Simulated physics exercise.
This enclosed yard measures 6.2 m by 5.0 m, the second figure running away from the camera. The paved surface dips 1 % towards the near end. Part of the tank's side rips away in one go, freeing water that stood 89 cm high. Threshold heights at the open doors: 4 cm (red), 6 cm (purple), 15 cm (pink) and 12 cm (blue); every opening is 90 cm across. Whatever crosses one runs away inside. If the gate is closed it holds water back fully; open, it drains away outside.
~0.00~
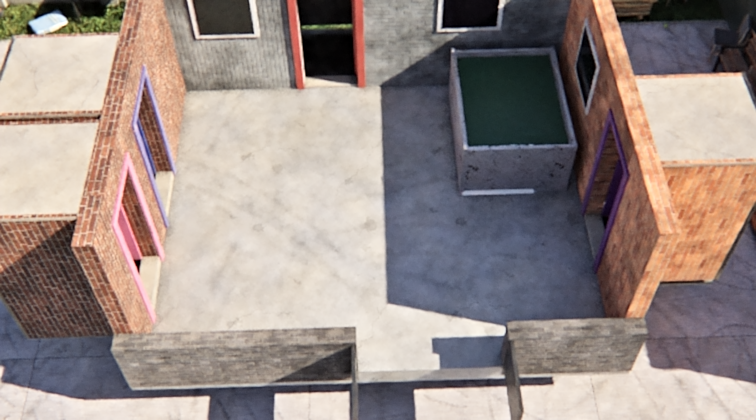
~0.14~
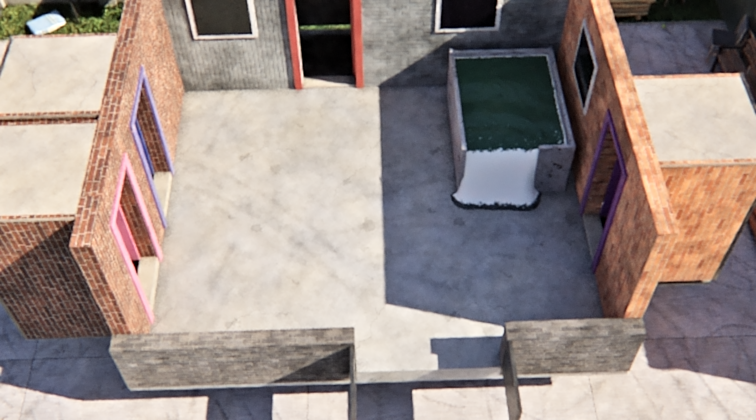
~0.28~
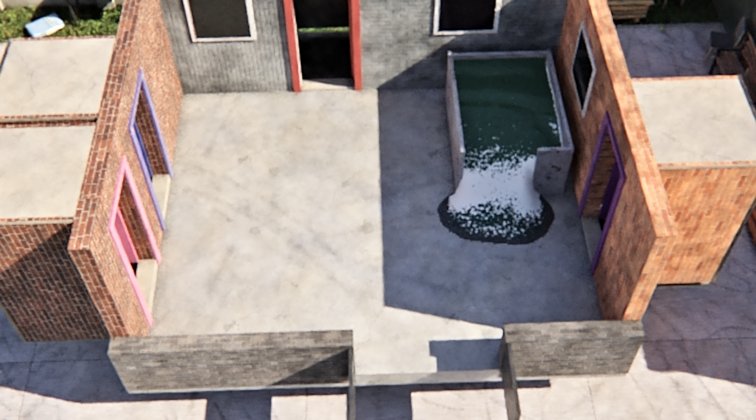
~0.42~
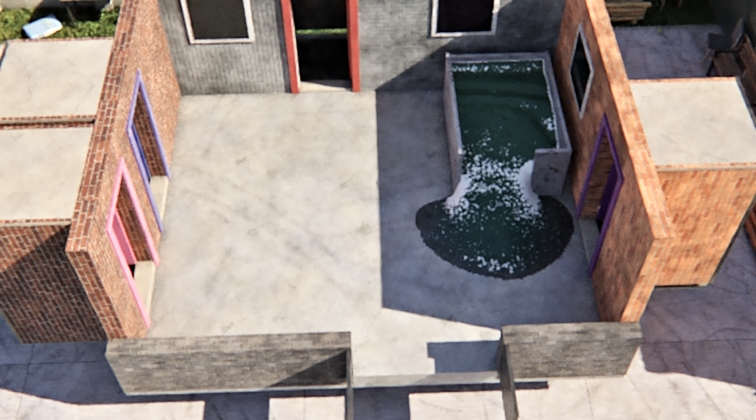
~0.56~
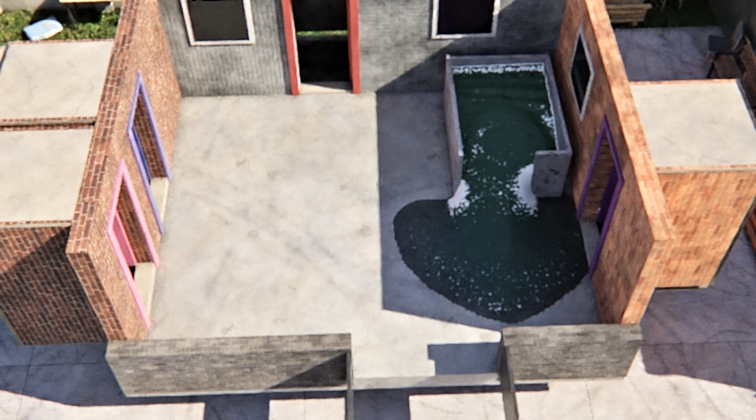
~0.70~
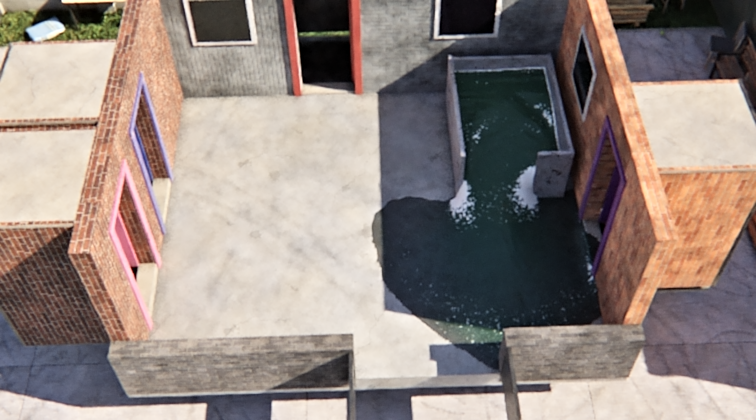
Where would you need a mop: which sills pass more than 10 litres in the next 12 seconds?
Within that time: At the red door it does not reach the limit; at the purple door it exceeds the limit; at the pink door it keeps below the limit; at the blue door it stays under the limit.
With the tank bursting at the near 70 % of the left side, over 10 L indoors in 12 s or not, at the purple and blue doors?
Against that limit: Purple past it, blue above.
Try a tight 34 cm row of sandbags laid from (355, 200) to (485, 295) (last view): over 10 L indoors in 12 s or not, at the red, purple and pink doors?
Against that limit: Red past it, purple above, pink under.
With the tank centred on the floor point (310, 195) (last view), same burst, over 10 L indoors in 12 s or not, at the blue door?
Then: Blue not over.
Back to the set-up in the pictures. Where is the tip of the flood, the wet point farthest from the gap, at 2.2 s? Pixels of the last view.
Near (186, 367).
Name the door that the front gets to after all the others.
It is the red one.
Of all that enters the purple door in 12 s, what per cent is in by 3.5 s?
Some 55 per cent by then.
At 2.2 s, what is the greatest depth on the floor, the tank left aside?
Up to some 37 cm.
After 1.4 s water covers 35 % of the floor and is deepest (50 cm) near (592, 354); red door not reached, purple door 5 cm at the sill, 12 L in, pink door not reached, blue door not reached.
After 2.2 s water covers 40 % of the floor and is deepest (37 cm) near (592, 354); red door not reached, purple door 3 cm at the sill, 18 L in, pink door not reached, blue door not reached.
After 3.5 s water covers 45 % of the floor and is deepest (22 cm) near (591, 285); red door not reached, purple door 11 cm at the sill, 44 L in, pink door 10 cm at the sill, 0 L in, blue door not reached.
After 7.0 s water covers 70 % of the floor and is deepest (14 cm) near (158, 368); red door not reached, purple door 6 cm at the sill, 79 L in, pink door 10 cm at the sill, 0 L in, blue door 4 cm at the sill, 0 L in.
After 12.0 s water covers 95 % of the floor and is deepest (7 cm) near (145, 369); red door 3 cm at the sill, 0 L in, purple door 5 cm at the sill, 80 L in, pink door 5 cm at the sill, 0 L in, blue door 3 cm at the sill, 0 L in.
